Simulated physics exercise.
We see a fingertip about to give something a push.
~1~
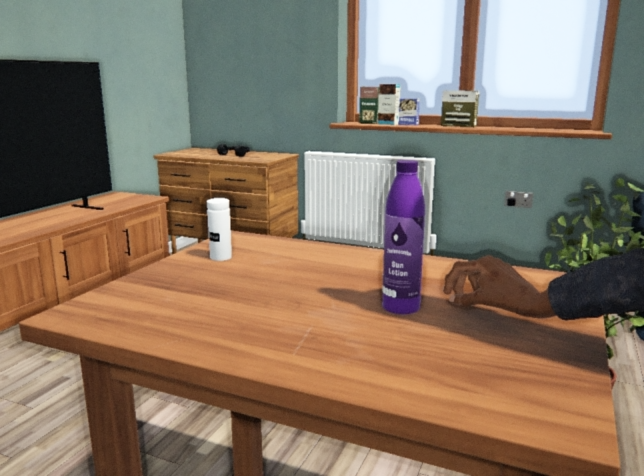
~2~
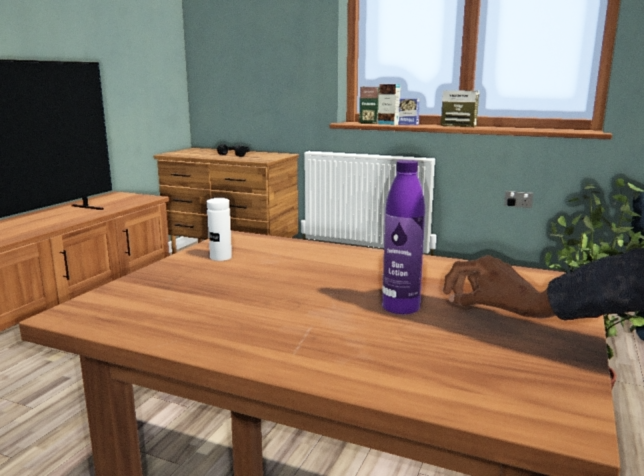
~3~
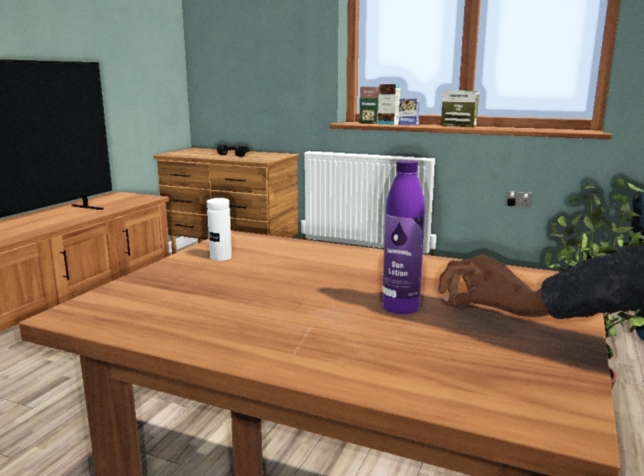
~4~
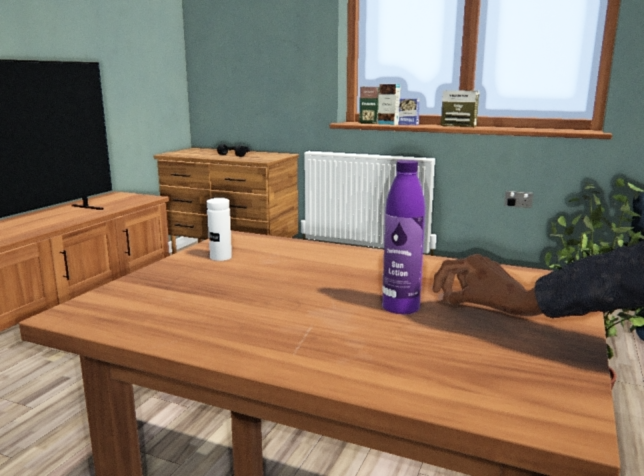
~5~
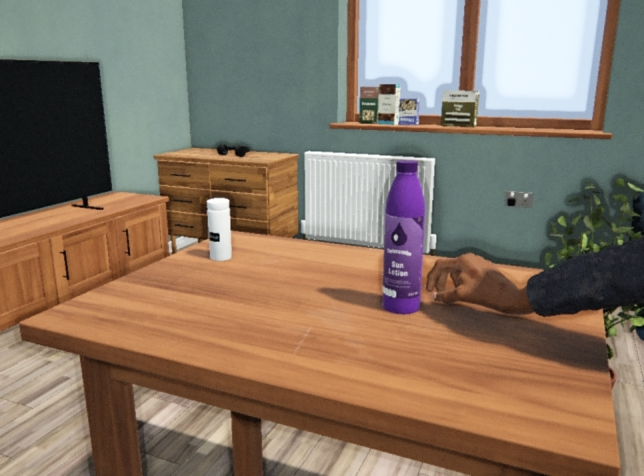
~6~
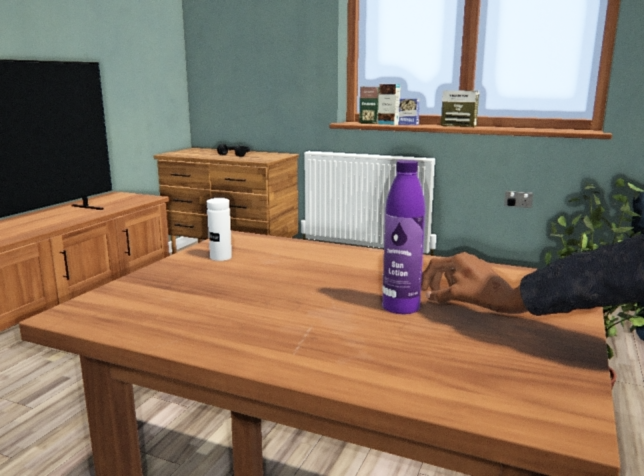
In a living room with green walls, a hand reaches in from the right above a wooden table and moves slightly left toward a purple lotion bottle, which stays still, as does the white container farther left.
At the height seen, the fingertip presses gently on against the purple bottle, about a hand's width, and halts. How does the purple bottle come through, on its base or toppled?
The purple bottle keeps standing.
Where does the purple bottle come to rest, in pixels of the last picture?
Around (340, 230).
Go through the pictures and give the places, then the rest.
Purple bottle (404, 237), in the first picture.
Purple bottle (404, 237), in the second picture.
Purple bottle (404, 237), in the third picture.
Purple bottle (404, 237), in the fourth picture.
Purple bottle (404, 237), in the fifth picture.
Purple bottle (404, 237), in the sixth picture.
Then, 0.40 s later than the last frame, purple bottle moved about its own width near (380, 234).
Then, 0.80 s later than the last frame, purple bottle moved about its own width near (354, 231).
When it is over, moved from the start, purple bottle. End places, in pixels of the last picture, purple bottle near (340, 229).
